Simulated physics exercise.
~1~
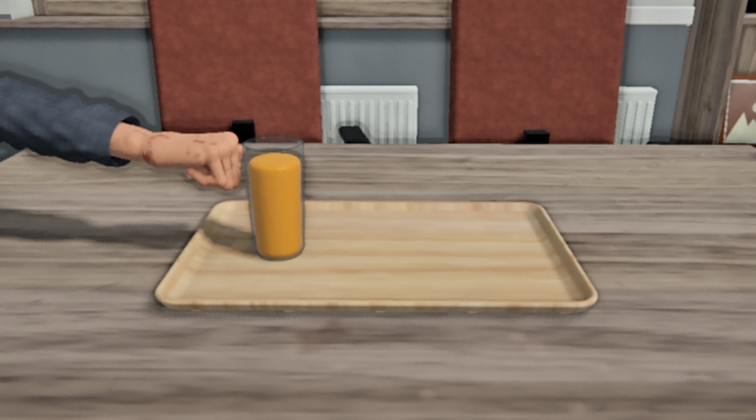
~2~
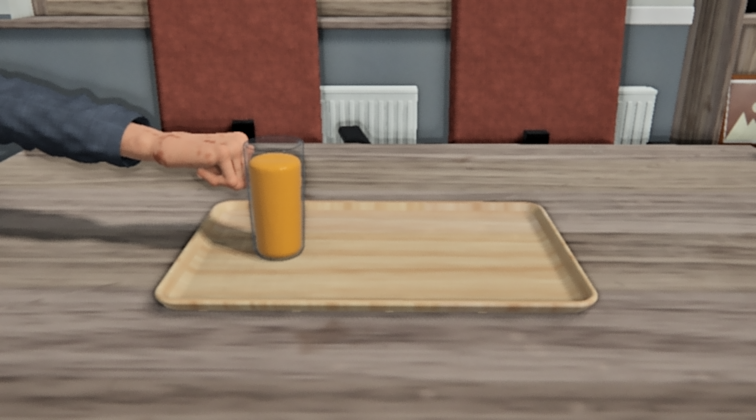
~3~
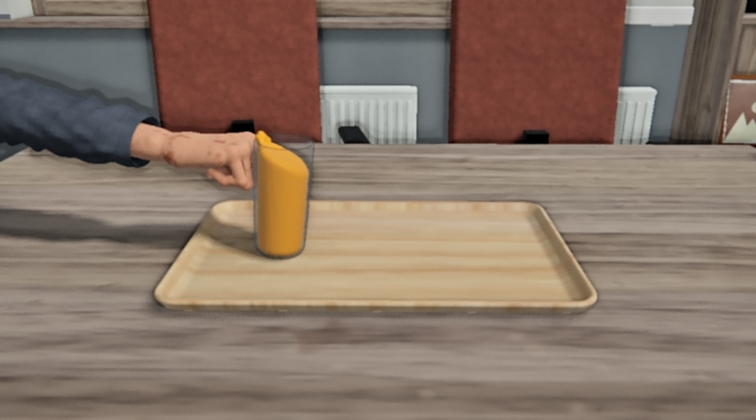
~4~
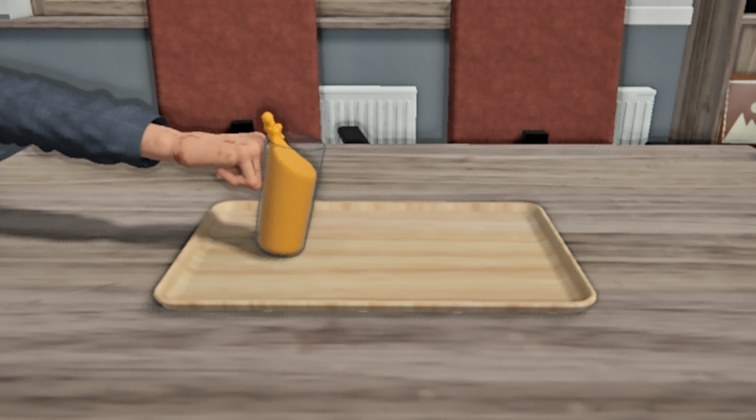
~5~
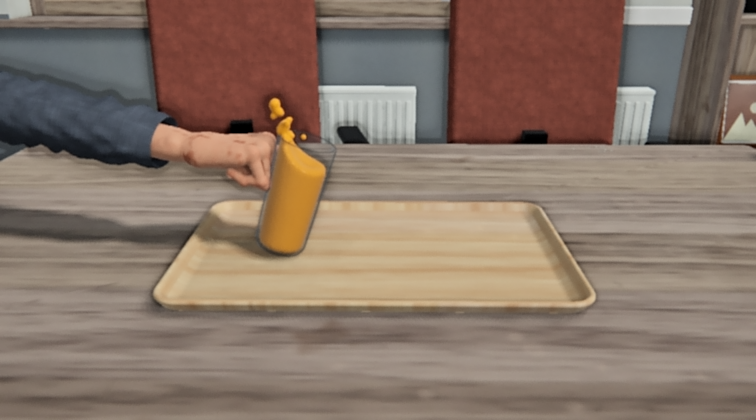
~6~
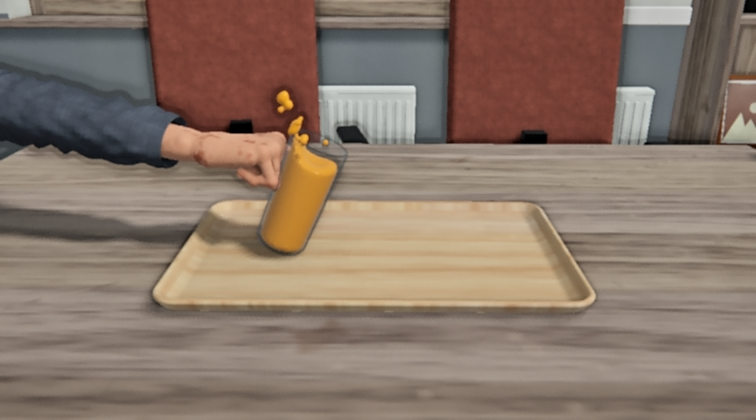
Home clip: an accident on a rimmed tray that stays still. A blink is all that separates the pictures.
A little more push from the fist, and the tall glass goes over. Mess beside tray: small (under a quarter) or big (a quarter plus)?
Big.
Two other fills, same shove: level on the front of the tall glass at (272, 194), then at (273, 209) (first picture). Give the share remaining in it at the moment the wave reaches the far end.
About 60 per cent first, then about 60 per cent.
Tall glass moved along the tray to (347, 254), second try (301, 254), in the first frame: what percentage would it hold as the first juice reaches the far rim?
First some 75, then 60 per cent.
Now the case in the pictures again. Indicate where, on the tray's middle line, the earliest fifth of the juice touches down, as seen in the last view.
About (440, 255).
A moment on, the tall glass is falling and 98 per cent is in the glass, 0 on the tray and 2 above or beyond its rim.
Next, the tall glass lies on its side and 70 per cent is in the glass, 19 on the tray and 11 above or beyond its rim.
Then the tall glass lies on its side and 40 per cent is in the glass, 46 on the tray and 14 above or beyond its rim.
Later the tall glass lies on its side and 22 per cent is in the glass, 34 on the tray and 44 above or beyond its rim.
Finally, 55 per cent is held by tray and glass, 45 is off the tray.
